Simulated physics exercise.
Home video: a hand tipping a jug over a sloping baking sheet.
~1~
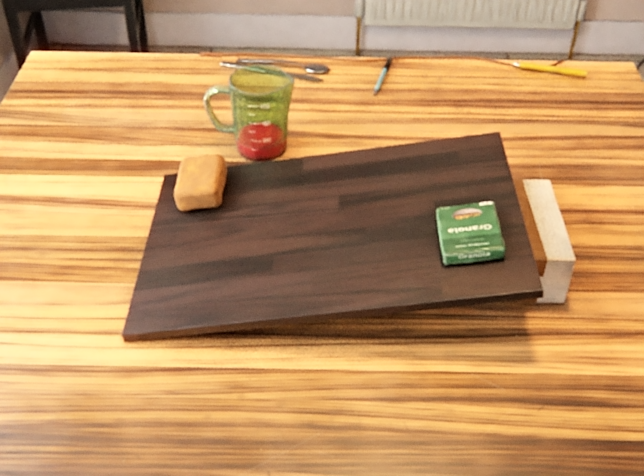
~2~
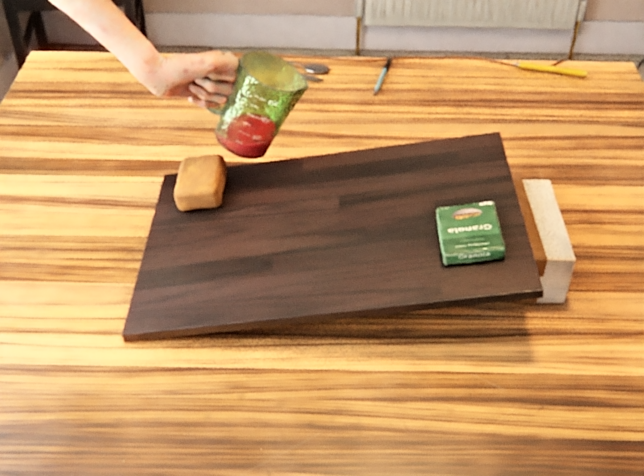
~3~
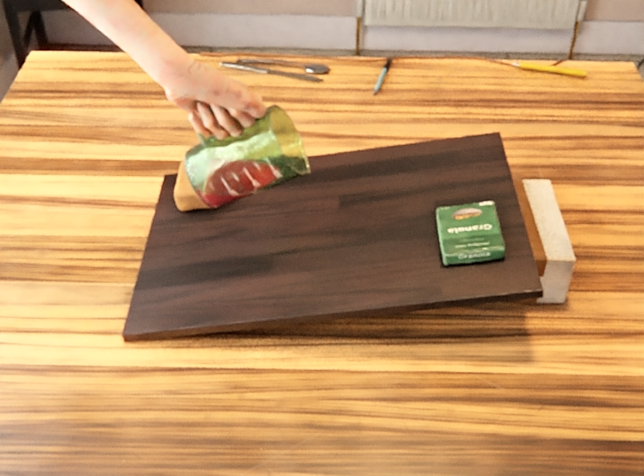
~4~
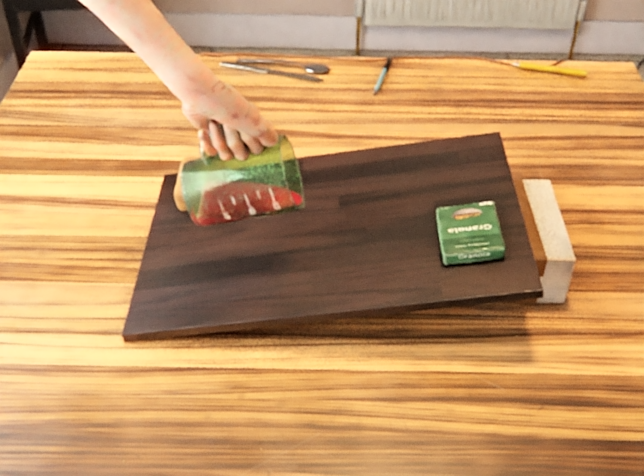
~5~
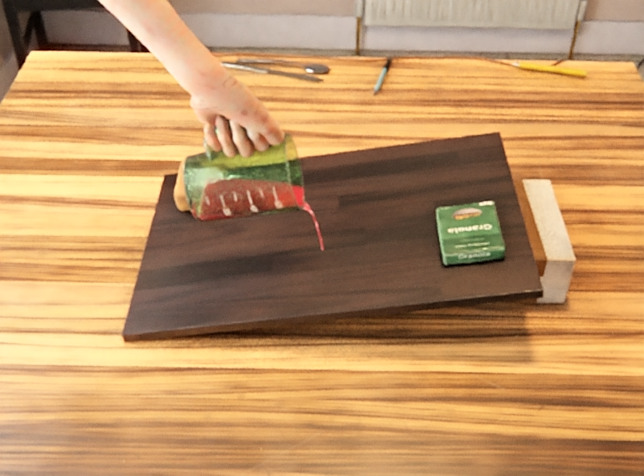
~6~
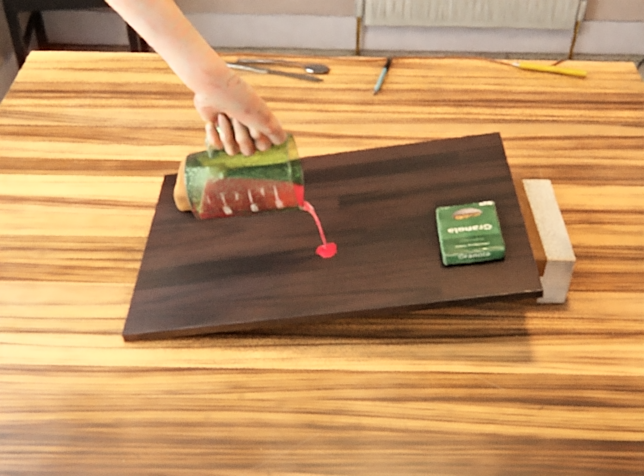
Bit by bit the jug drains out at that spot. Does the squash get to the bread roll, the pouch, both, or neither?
Bread roll: Not reached; pouch: Not reached.
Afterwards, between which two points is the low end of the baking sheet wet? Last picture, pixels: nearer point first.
From (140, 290) to (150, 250).
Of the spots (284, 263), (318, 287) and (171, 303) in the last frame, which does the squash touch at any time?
The first point is inside the spill, the next one is outside the spill, and the last one is outside the spill.
Shortly, it runs down to the left; the bread roll is still dry; the pouch is still dry.
Then, it runs down to the left and off the end; the bread roll is still dry; the pouch is still dry.
At the finish, it runs down to the left and off the end; the bread roll is still dry; the pouch is still dry.
